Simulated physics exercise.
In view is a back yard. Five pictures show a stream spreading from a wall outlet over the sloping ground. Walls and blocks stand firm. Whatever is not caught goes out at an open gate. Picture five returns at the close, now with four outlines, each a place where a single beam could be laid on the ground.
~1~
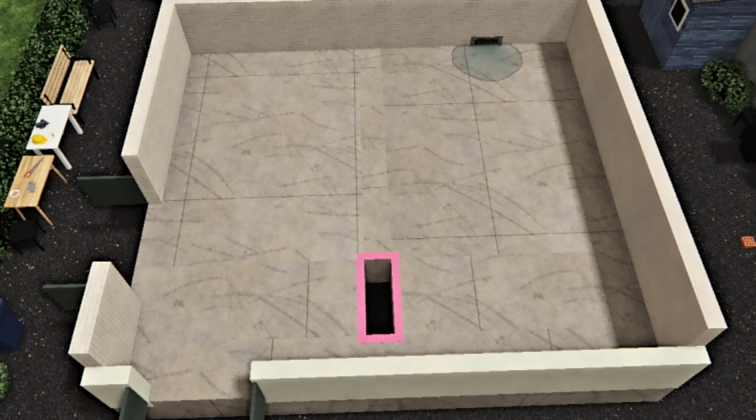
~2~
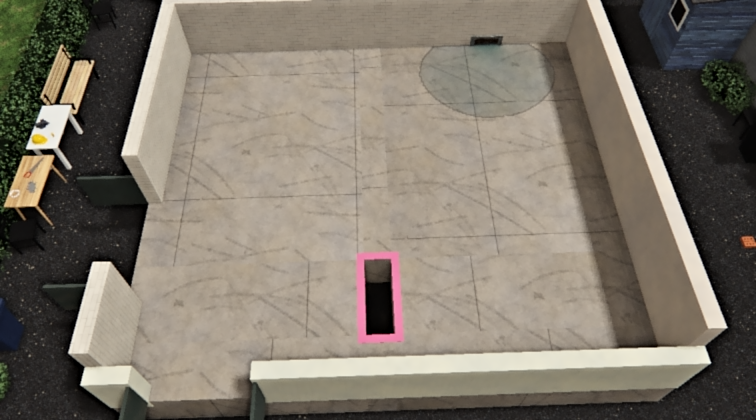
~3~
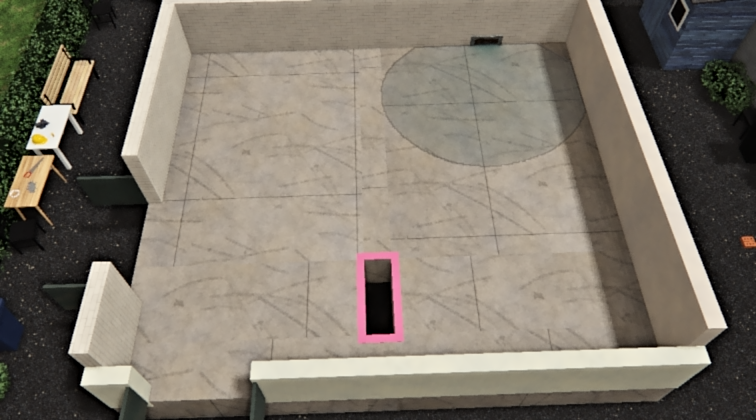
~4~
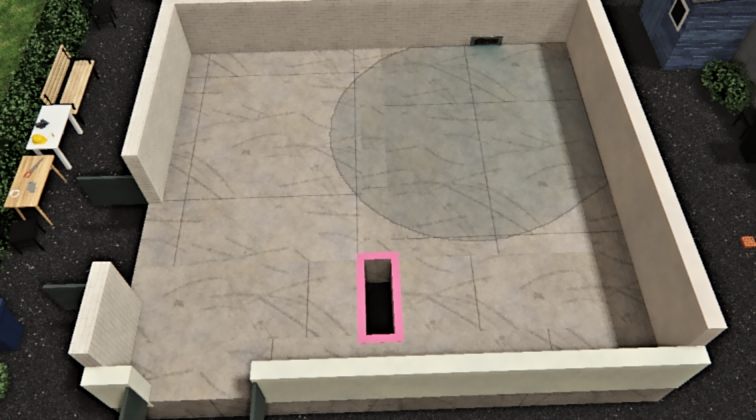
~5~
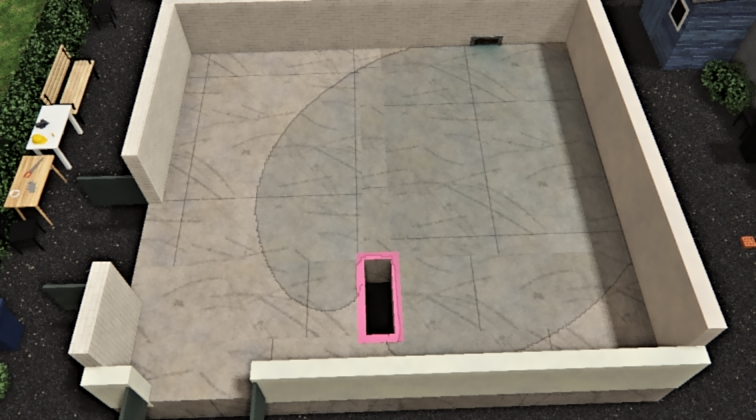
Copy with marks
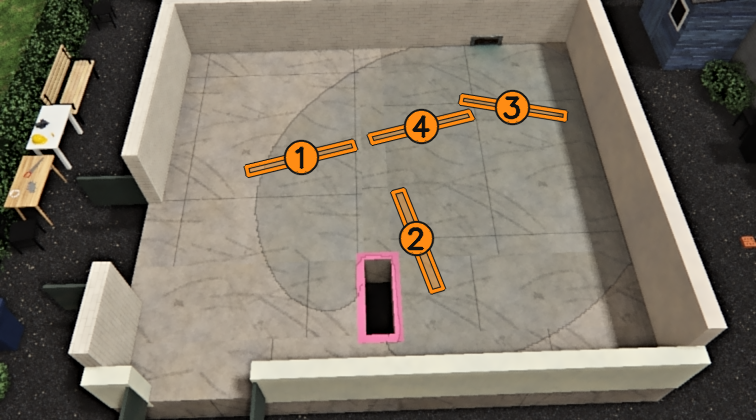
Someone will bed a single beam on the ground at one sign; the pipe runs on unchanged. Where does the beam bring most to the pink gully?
I would pick spot 1.
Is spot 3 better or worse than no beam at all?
It is worse.
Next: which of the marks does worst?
That is spot 3.
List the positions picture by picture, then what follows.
The first picture shows outfall at (486, 41); pink gully at (379, 296); open gate at (207, 383); open gate at (153, 250); front seen at (488, 76), 2 % of the ground wet; pink gully still dry.
The second picture shows front seen at (476, 112), 8 % of the ground wet; pink gully still dry.
The third picture shows front seen at (477, 162), 18 % of the ground wet; pink gully still dry.
The fourth picture shows front seen at (416, 226), 34 % of the ground wet; pink gully still dry.
The fifth picture shows front seen at (308, 299), 57 % of the ground wet; pink gully taking water.
On the marked copy, 1 from (247, 171) to (354, 145); 2 from (398, 191) to (437, 290); 3 from (461, 99) to (565, 116); 4 from (370, 139) to (470, 114).
With 1, about 39 % of the stream goes into the pink gully, about 61 % out by the gates.
With 2, about 28 % of the stream goes into the pink gully, about 72 % out by the gates.
With 3, about 19 % of the stream goes into the pink gully, about 80 % out by the gates.
With 4, about 29 % of the stream goes into the pink gully, about 71 % out by the gates.
